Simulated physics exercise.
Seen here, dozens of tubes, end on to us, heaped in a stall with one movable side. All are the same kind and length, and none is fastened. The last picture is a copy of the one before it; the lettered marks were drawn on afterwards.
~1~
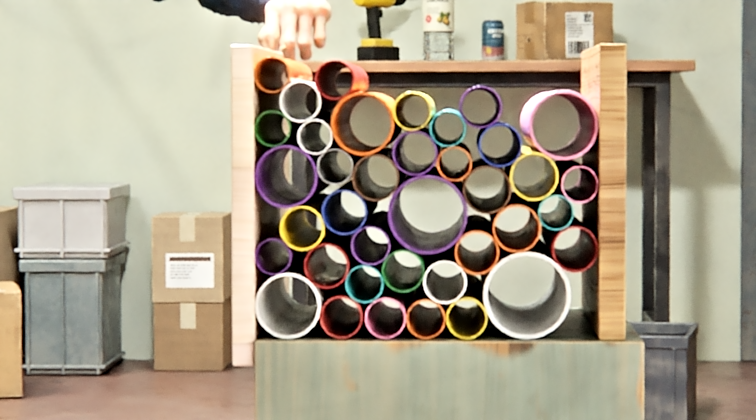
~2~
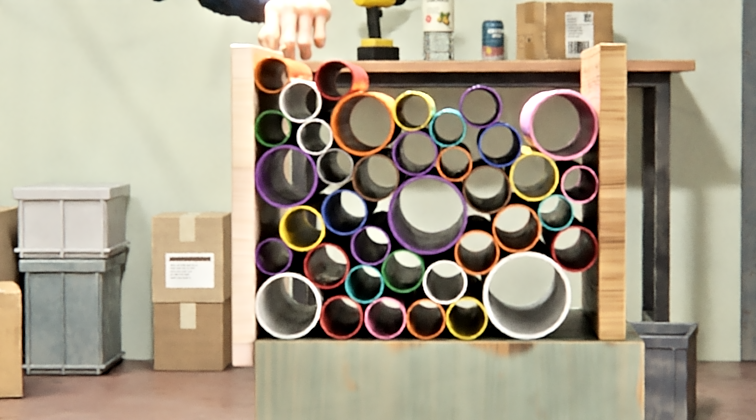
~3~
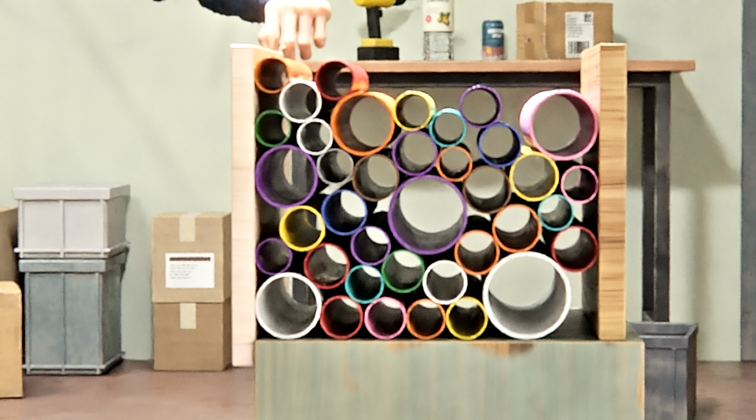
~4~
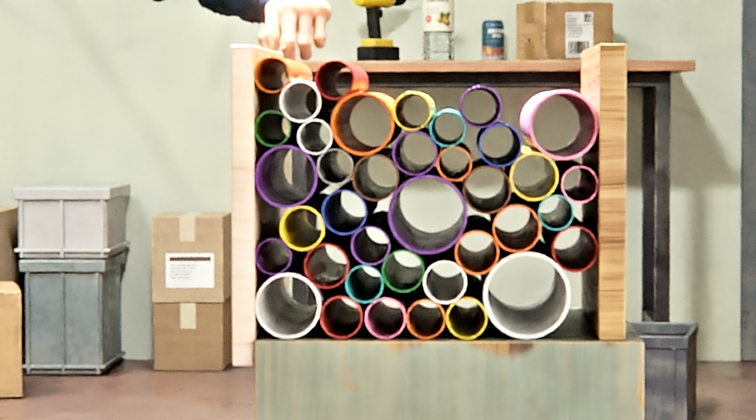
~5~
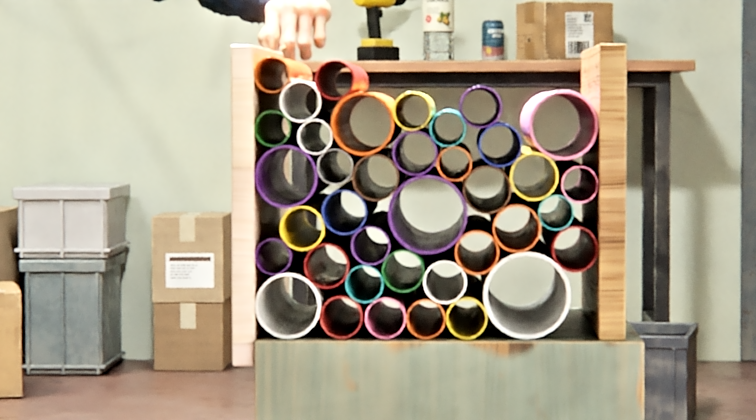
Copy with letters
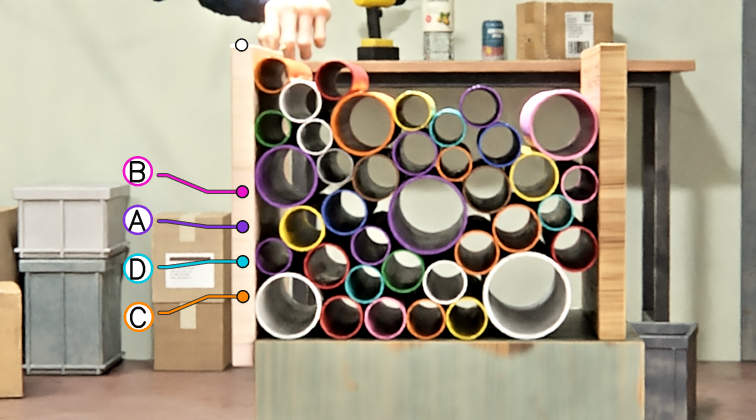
In a workshop, a hand hovered above the upper left of a stack of colorful open-ended tubes packed between two upright wooden boards, and neither the hand nor the tubes visibly moved.
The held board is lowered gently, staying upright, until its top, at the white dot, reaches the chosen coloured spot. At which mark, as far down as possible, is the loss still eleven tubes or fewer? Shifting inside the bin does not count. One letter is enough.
The lowest mark that will do is D.
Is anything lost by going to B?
Yes.
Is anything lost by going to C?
At C: Yes.
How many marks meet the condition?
Three of the four.
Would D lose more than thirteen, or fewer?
At D, fewer than thirteen.
On the marked copy, A at (243, 227); B at (242, 191); C at (243, 297); D at (243, 261); the white dot at (242, 45).
Following D. Soon after the start, top of the board (254, 138).
Later, top of the board (255, 241).
In the end, top of the board (255, 261), about eight out over the board.
As for the rest, A about six out over the board; B about four out over the board; C more than eleven out over the board.
